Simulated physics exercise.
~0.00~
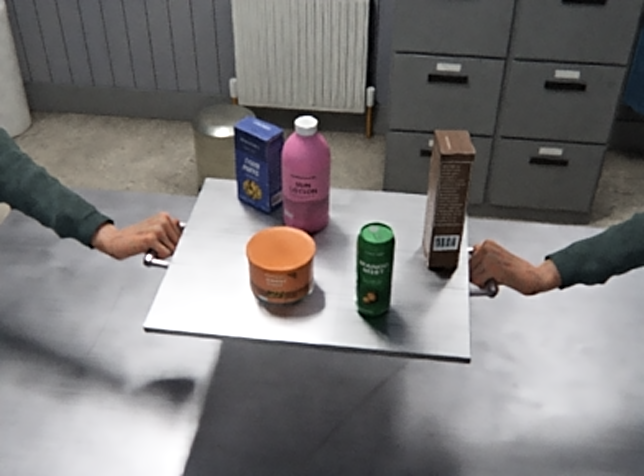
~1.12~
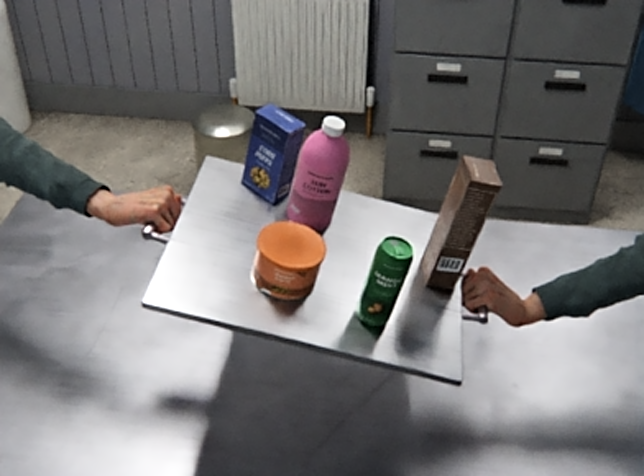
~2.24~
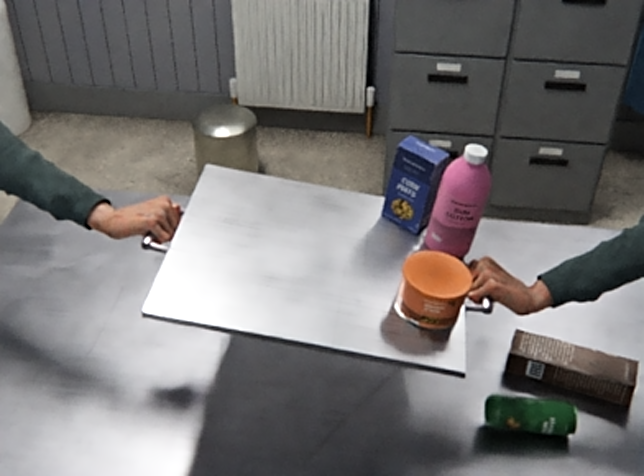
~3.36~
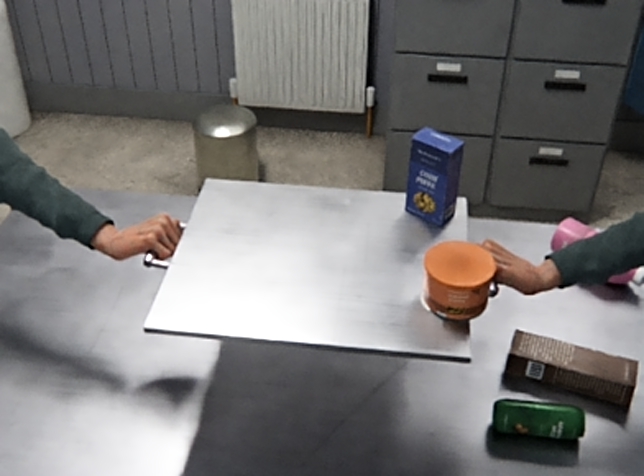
Two hands tilted a rimless tray down to the right, and its five items slid that way; the brown carton and green can fell off, then the pink bottle, leaving the blue packet upright and orange tub near the right edge of the levelled tray.
